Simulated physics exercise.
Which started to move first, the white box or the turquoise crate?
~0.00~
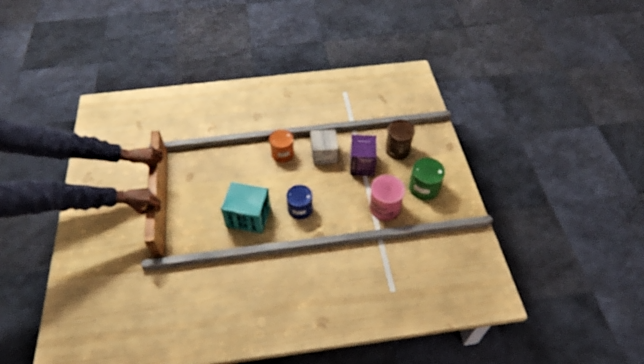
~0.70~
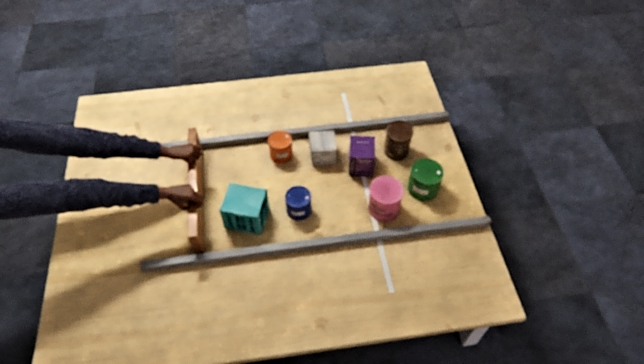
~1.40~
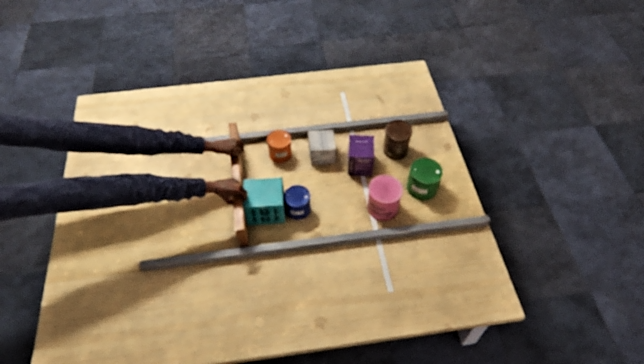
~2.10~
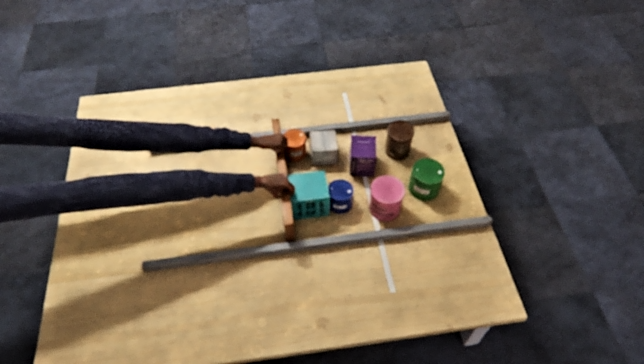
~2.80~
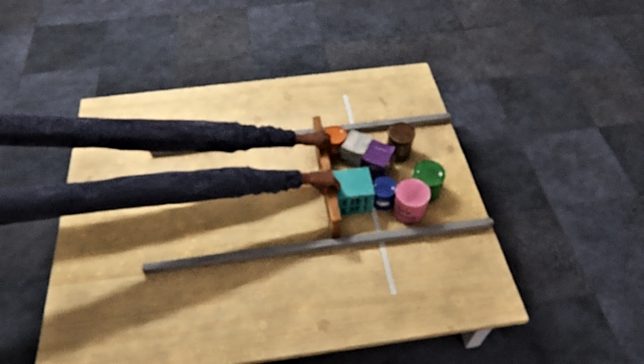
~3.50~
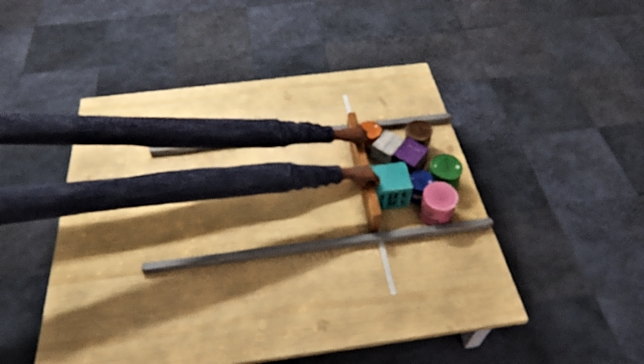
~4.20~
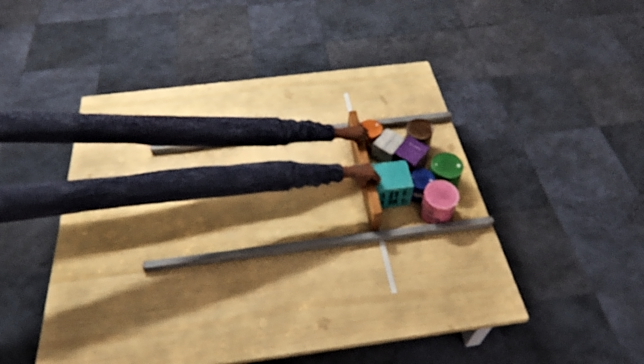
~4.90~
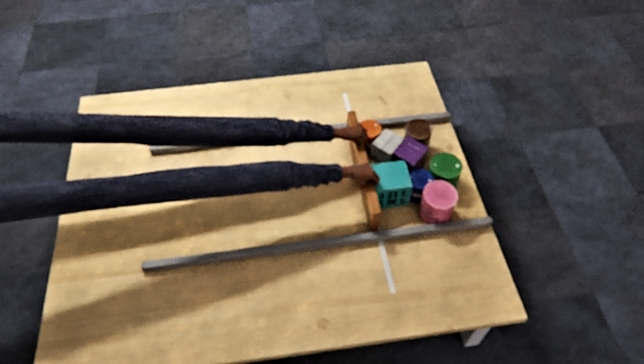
The turquoise crate started to move first, and the white box only moved later as the plank kept sliding right.
